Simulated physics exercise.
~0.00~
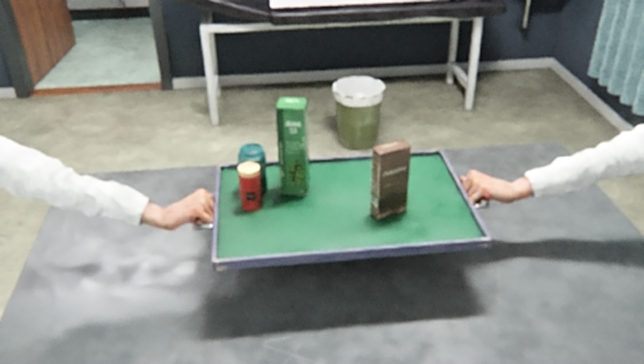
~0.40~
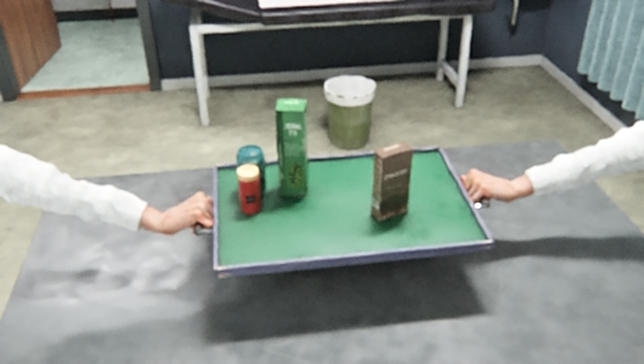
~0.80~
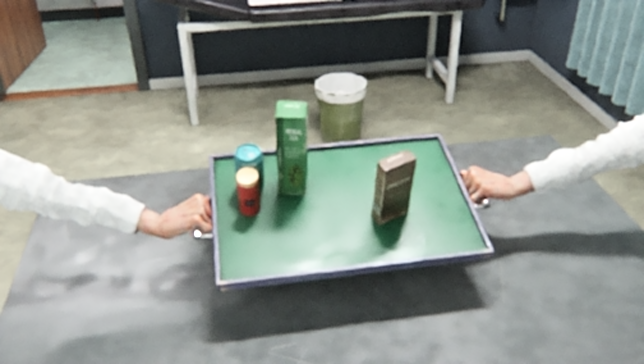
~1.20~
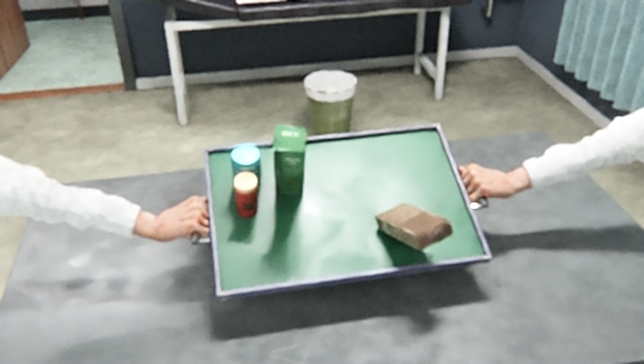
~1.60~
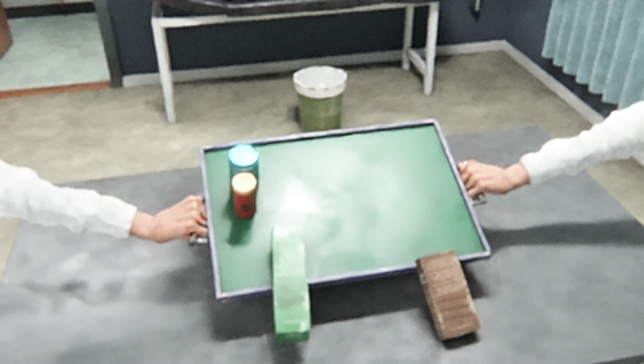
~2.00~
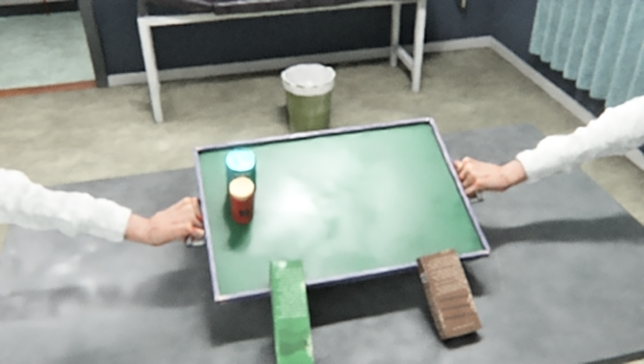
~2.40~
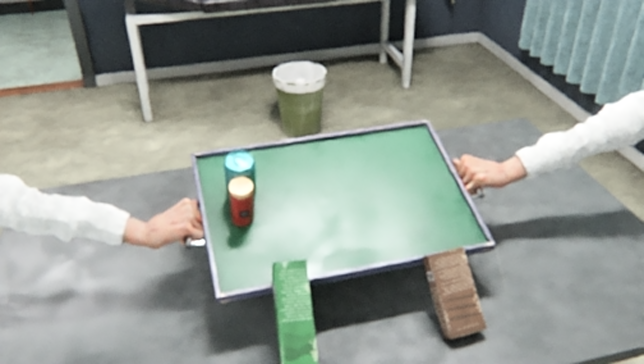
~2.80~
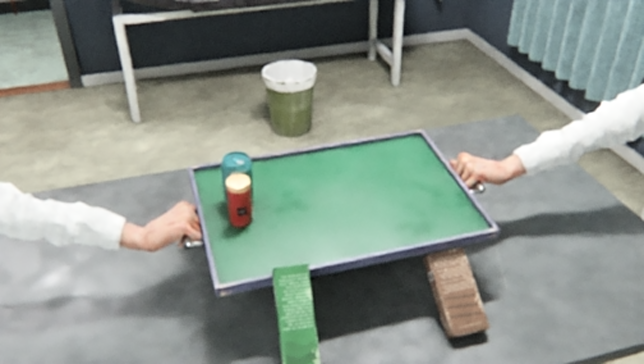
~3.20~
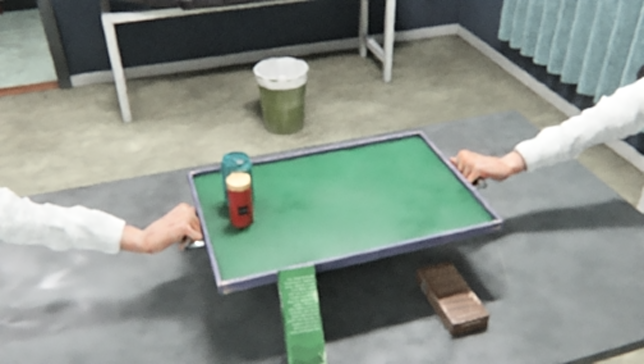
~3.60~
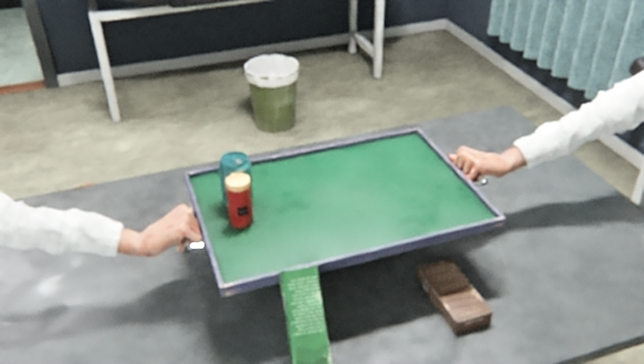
The footage shows two hands tilting a green tray toward the viewer, so the brown packet and then the green carton topple and slide off the near edge; the tray levels again with the red shaker and turquoise can still standing on its left side.
